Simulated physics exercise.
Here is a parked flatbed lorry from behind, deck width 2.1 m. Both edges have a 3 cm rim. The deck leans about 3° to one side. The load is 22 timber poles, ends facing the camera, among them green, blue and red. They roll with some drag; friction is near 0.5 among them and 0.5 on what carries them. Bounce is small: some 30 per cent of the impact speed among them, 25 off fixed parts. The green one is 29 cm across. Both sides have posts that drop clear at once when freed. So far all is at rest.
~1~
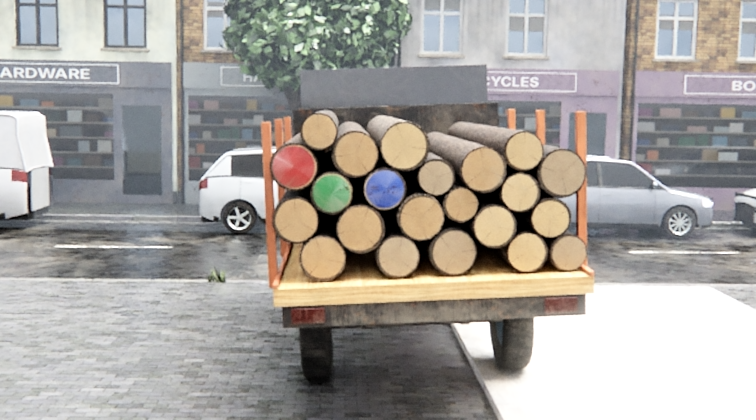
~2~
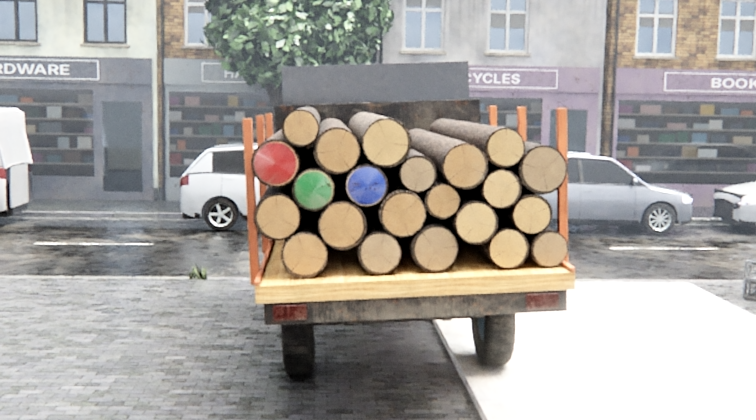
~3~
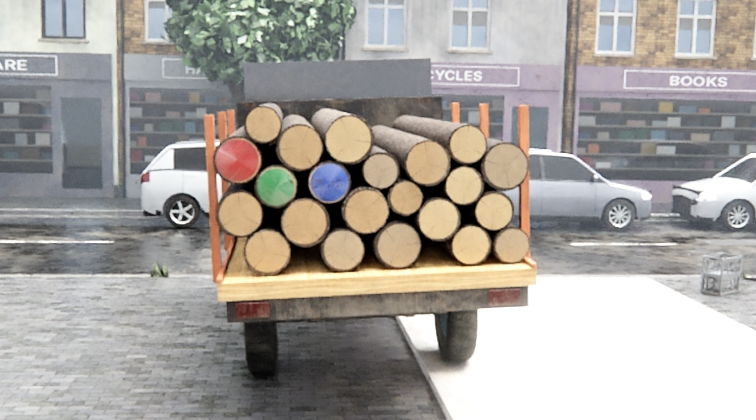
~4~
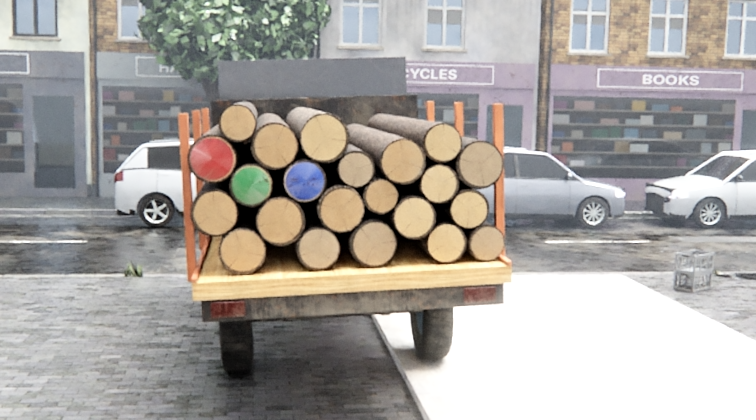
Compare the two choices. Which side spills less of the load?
The right-hand side.
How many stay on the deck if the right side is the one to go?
20 of them.
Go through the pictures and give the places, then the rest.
The first frame shows green (332, 193), blue (385, 190), red (294, 167); the deck slopes 3° down to the left; 5 of the 22 make up the bottom layer; all still.
The second frame shows green (313, 190), blue (367, 186), red (275, 164); rims, left 3 cm, right 3 cm; all still.
The third frame shows green (276, 187), blue (330, 183), red (237, 160); side tops at (209, 121) and (523, 111); all still.
The fourth frame shows green (251, 186), blue (305, 182), red (212, 159); at rest.
With the left side gone, after 0.7 s, green is dropping off the left side; blue is up on others, 65 cm from the left edge, rolling right; red is dropping off the left side; 4 gone from the deck.
With the left side gone, finally, green is on the ground to the left; blue is up on others, 65 cm from the left edge; red is down on the left; 5 gone from the deck.
With the right side gone, after 1.1 s, green is up on others, 40 cm from the left edge; blue is up on others, 75 cm from the left edge; red is up on others, 15 cm from the left edge; 2 gone from the deck.
With the right side gone, finally, green is up on others, 40 cm from the left edge; blue is up on others, 75 cm from the left edge; red is up on others, 15 cm from the left edge; 2 gone from the deck.
